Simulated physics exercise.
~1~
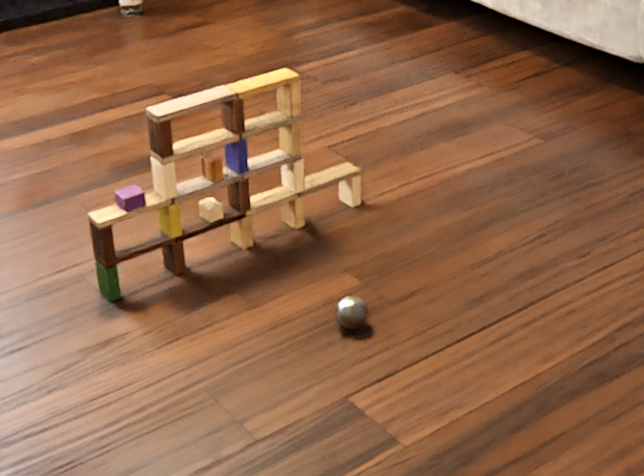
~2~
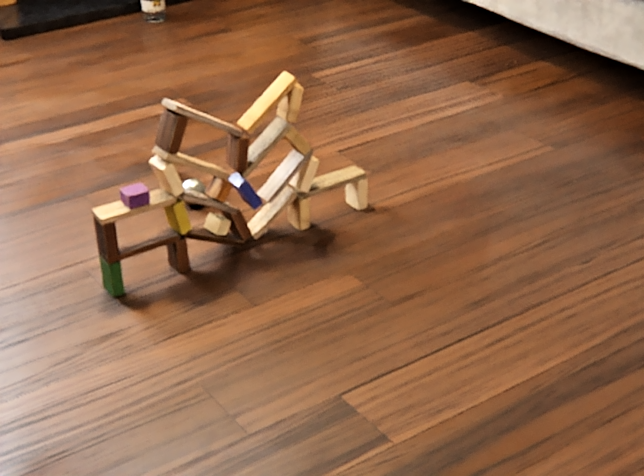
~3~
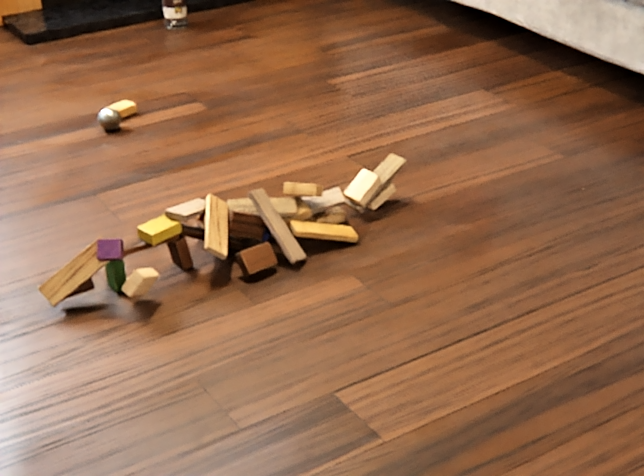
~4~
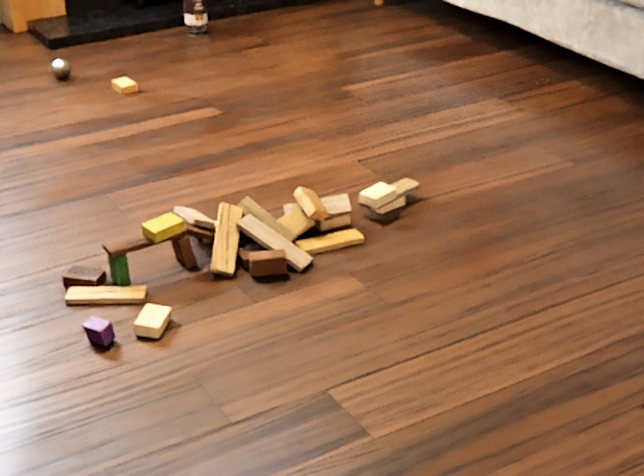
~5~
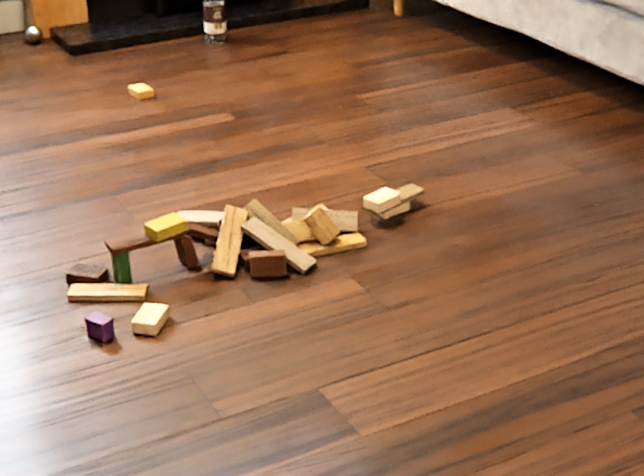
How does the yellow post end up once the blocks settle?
The yellow post falls and ends up lying on its side among the other toppled blocks.
